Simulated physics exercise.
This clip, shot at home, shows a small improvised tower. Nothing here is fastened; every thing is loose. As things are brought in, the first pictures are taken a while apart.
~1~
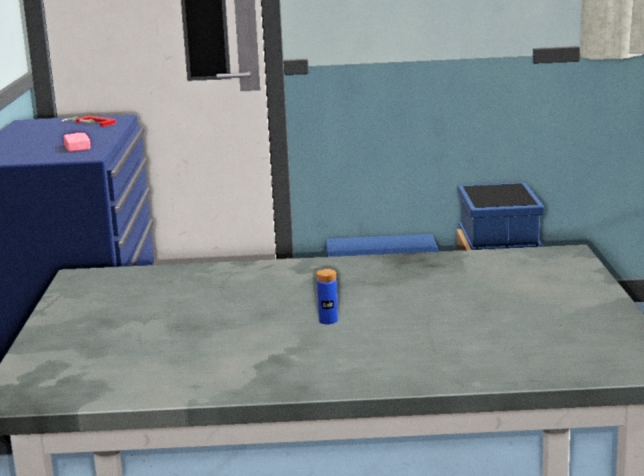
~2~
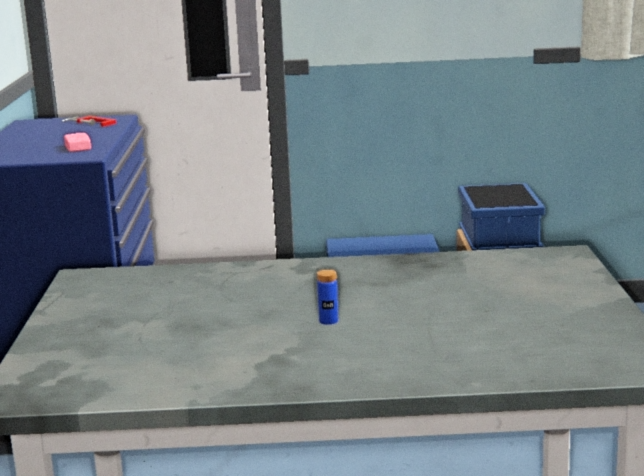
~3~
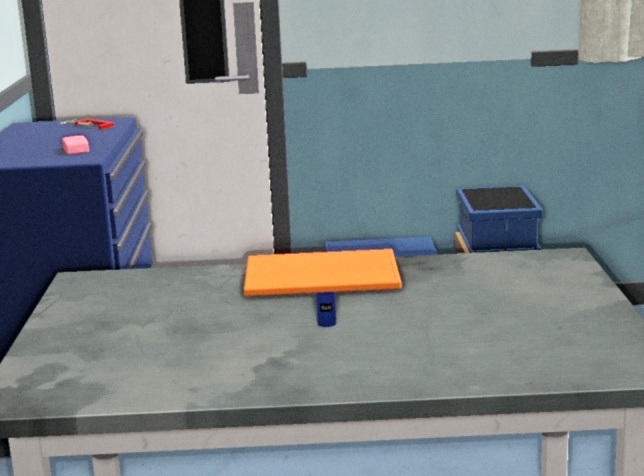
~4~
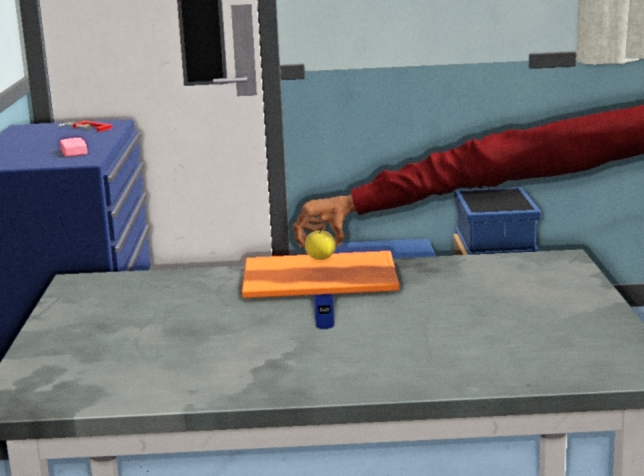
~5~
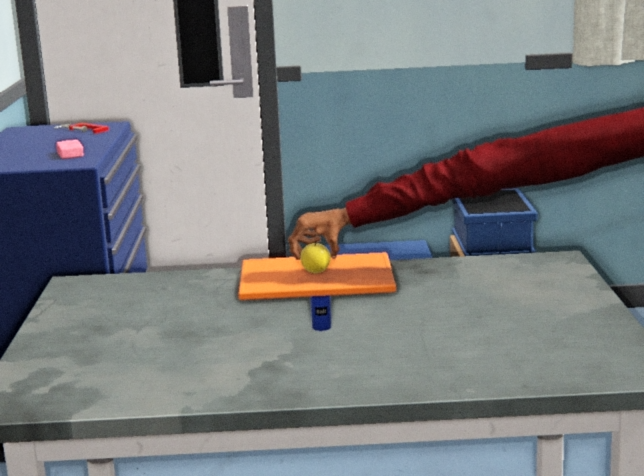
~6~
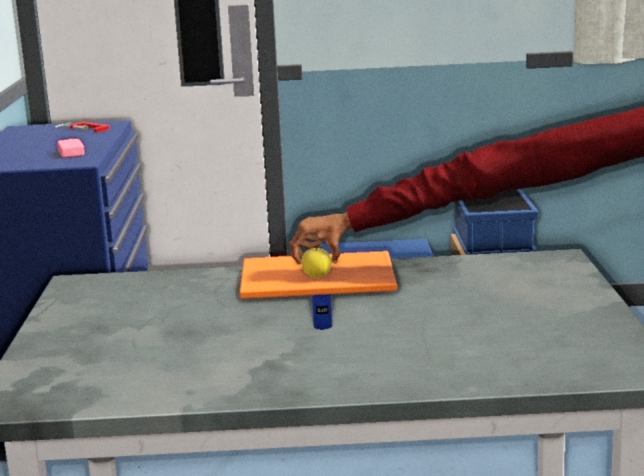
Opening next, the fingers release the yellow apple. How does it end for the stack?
In the end the stack is still standing.
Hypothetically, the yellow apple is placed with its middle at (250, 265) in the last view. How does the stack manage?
Result: The stack tips over.
Then, 0.30 s on from there, no change.
Then, 1.00 s on from there, yellow apple resting near (316, 263).
In the end, all 3 unmoved. At the end, from the last picture's camera, yellow apple near (316, 263). The stack holds.
